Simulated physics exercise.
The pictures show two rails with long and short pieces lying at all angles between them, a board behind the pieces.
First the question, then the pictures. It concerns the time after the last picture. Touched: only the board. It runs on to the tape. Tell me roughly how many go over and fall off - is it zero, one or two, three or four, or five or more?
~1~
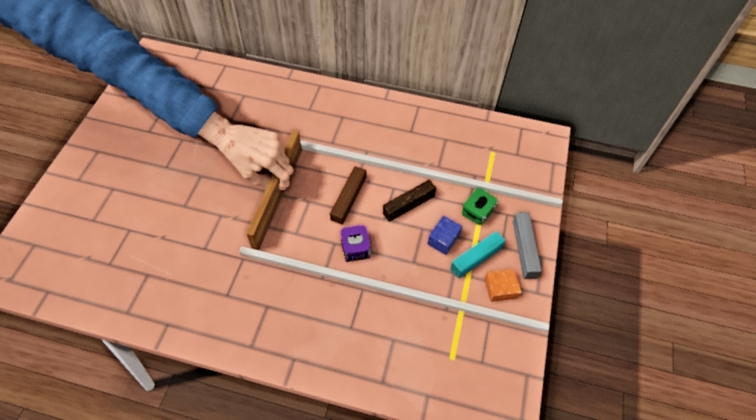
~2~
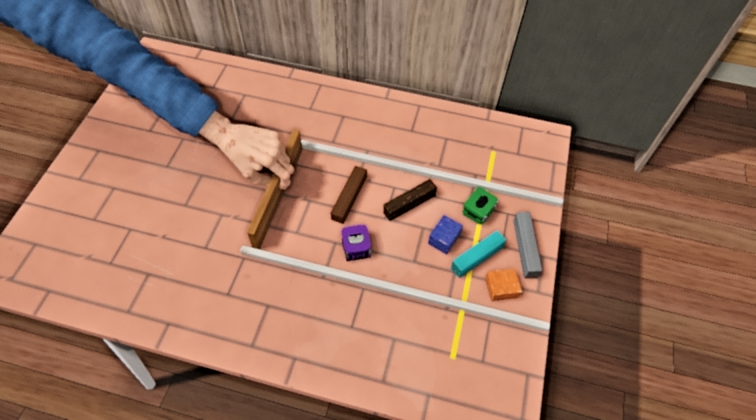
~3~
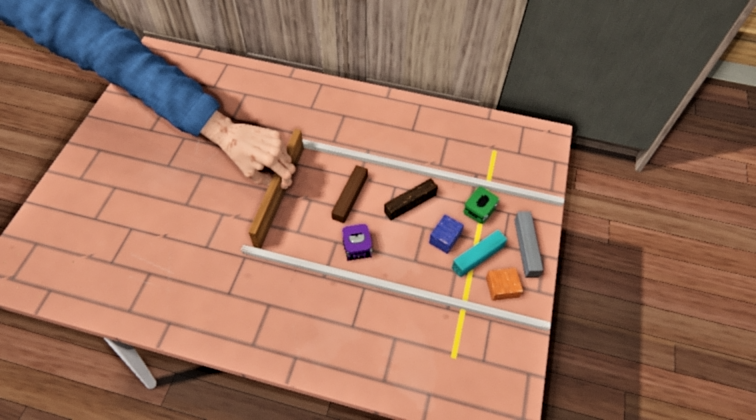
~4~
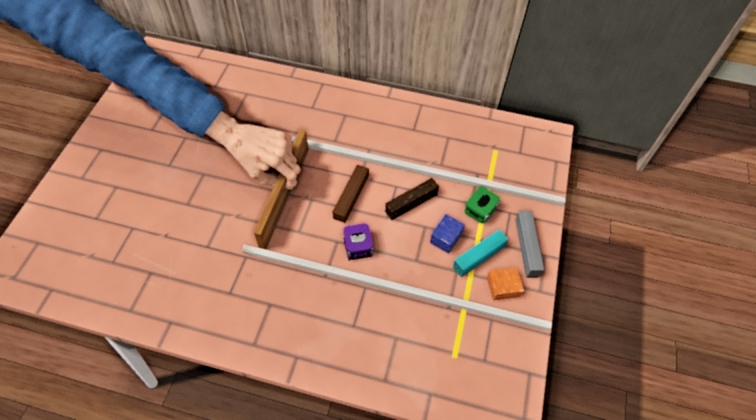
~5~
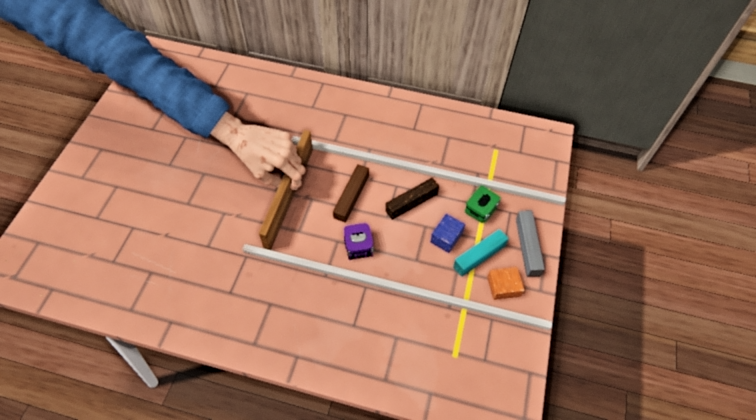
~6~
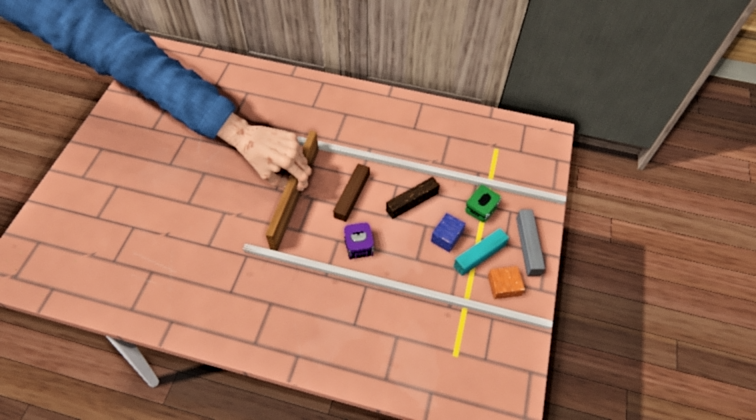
Fallen: None.
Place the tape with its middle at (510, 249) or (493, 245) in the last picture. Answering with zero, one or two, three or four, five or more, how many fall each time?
Either one or two; 1 or 2.
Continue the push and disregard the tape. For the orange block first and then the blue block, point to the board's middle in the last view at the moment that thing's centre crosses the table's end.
Near (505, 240) in the first case, near (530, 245) in the other.
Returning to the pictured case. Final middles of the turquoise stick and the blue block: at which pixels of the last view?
In the last picture the turquoise stick sits around (522, 273) and the blue block around (508, 256).
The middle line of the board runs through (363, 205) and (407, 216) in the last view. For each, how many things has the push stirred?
Counting first: 2, next 3.
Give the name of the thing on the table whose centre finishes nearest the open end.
The one in question is the grey stick.
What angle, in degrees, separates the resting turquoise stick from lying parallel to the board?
Near 30 degrees.
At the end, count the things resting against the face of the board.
Contact count: 2.
Early on, none off yet; grey stick at rest near (530, 242); orange block at rest near (506, 282); turquoise stick at rest near (481, 252).
Finally, the number that fall off is zero.
